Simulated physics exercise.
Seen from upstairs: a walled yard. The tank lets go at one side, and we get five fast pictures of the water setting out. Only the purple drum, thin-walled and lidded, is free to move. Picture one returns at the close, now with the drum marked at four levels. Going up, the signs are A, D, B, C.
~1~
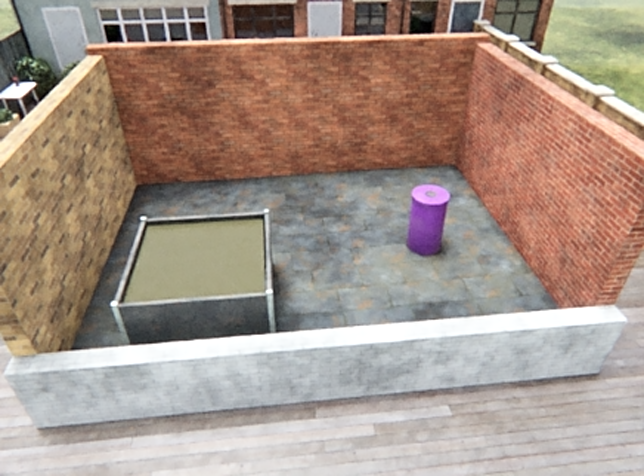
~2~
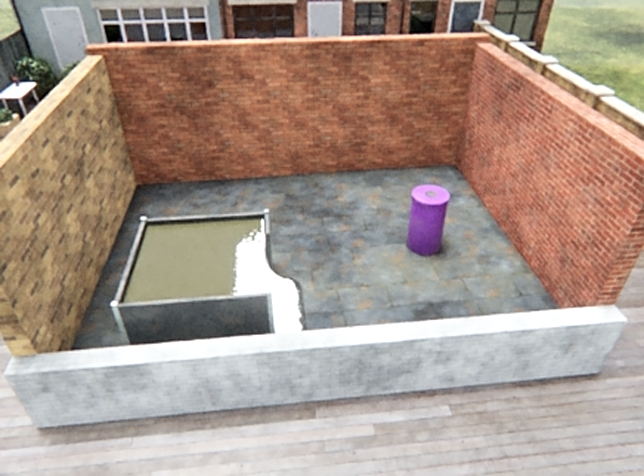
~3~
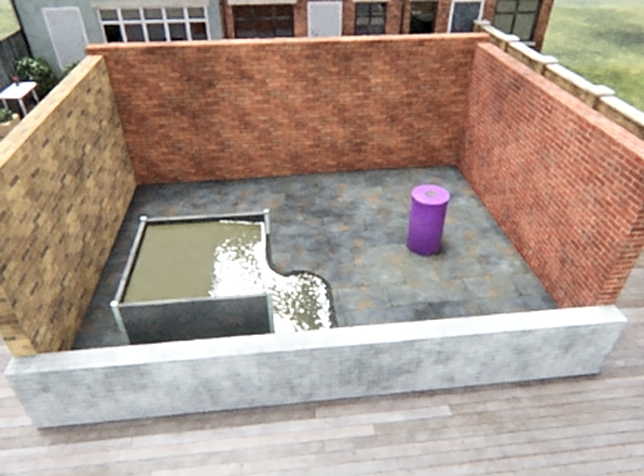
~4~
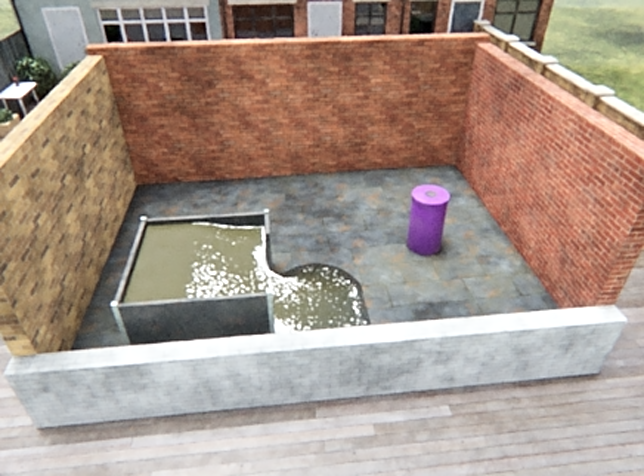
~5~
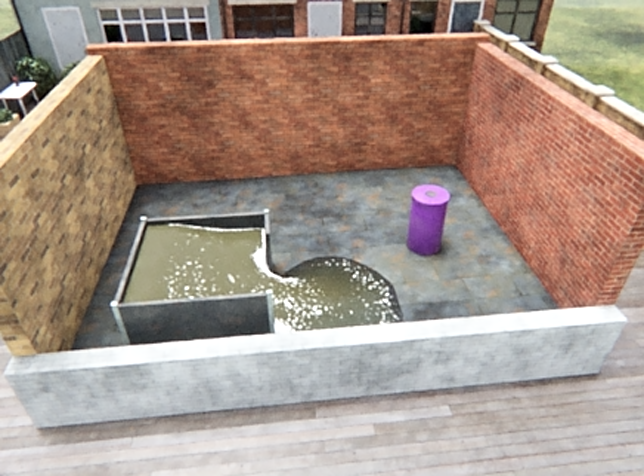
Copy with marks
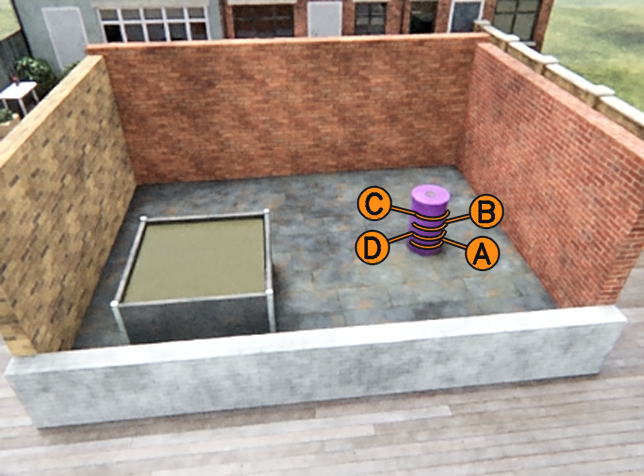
Murky water pouring from the right side of a square tank and spreading rightward across a walled yard, a purple drum standing still.
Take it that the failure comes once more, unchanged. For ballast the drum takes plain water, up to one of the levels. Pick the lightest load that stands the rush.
Use line D.
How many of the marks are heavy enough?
Three of them.
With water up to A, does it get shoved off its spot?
Yes, that goes wrong.
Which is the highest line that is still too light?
Here it is line A.
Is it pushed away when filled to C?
No, that is safe.
On the marked copy, A at (430, 247); B at (433, 229); C at (435, 219); D at (431, 239); from the bottom up A, D, B, C.
For line A, it is pushed about twice its own width away.
For line B, it does not move.
For line C, it does not move.
For line D, it does not move.
